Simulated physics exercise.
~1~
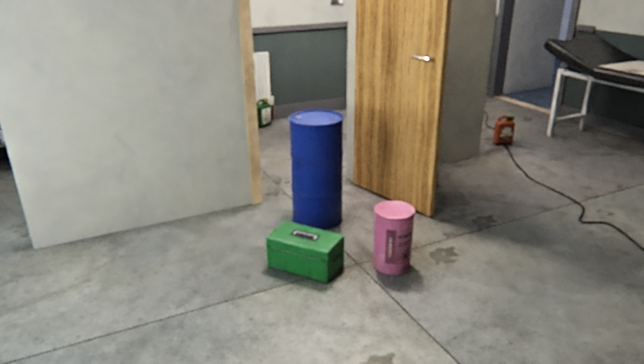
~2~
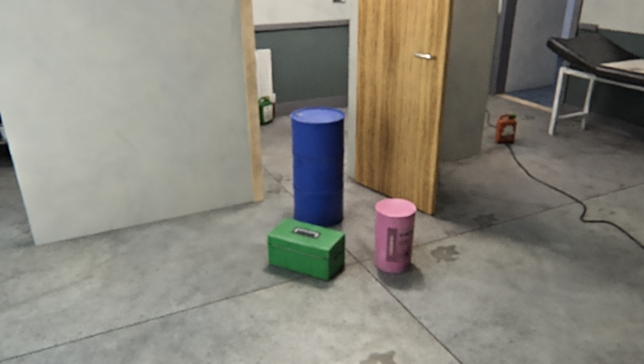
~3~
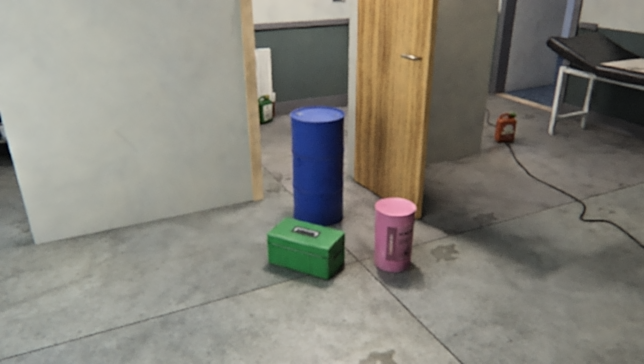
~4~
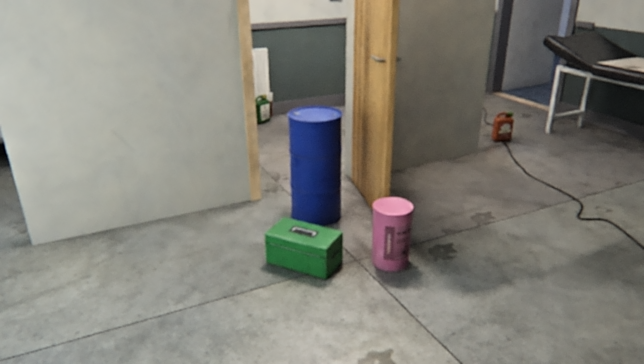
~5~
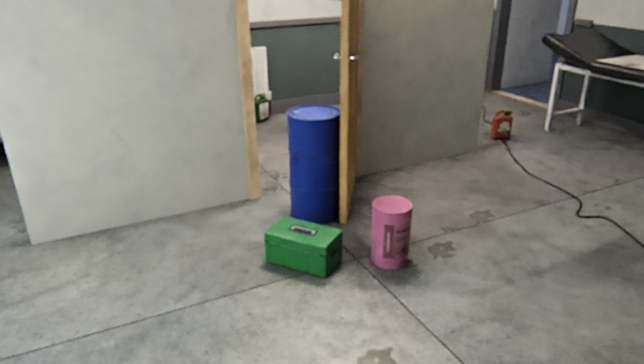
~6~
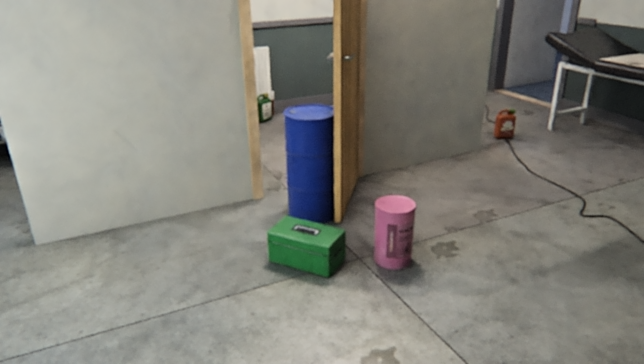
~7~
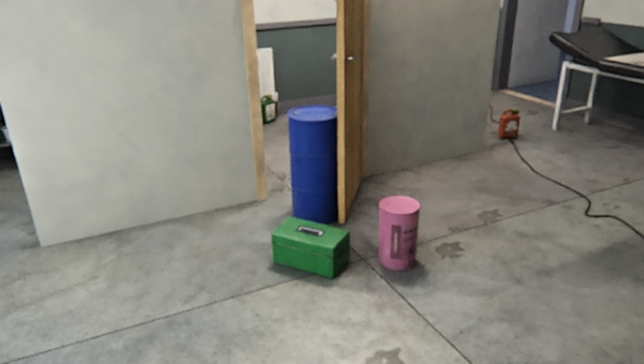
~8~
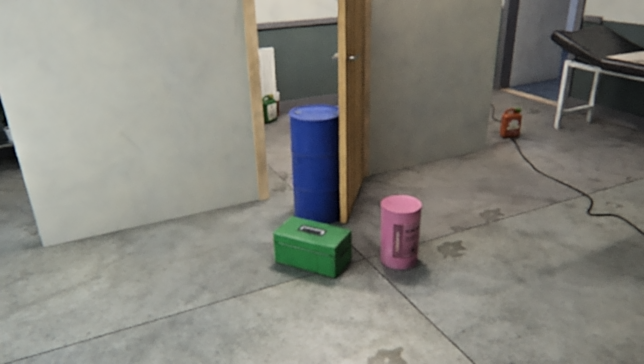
In a doorway with a grey concrete floor, a wooden door swung partway toward the closed position and came to rest against a tall blue barrel, while the barrel, a green toolbox and a pink pail all stayed where they were.
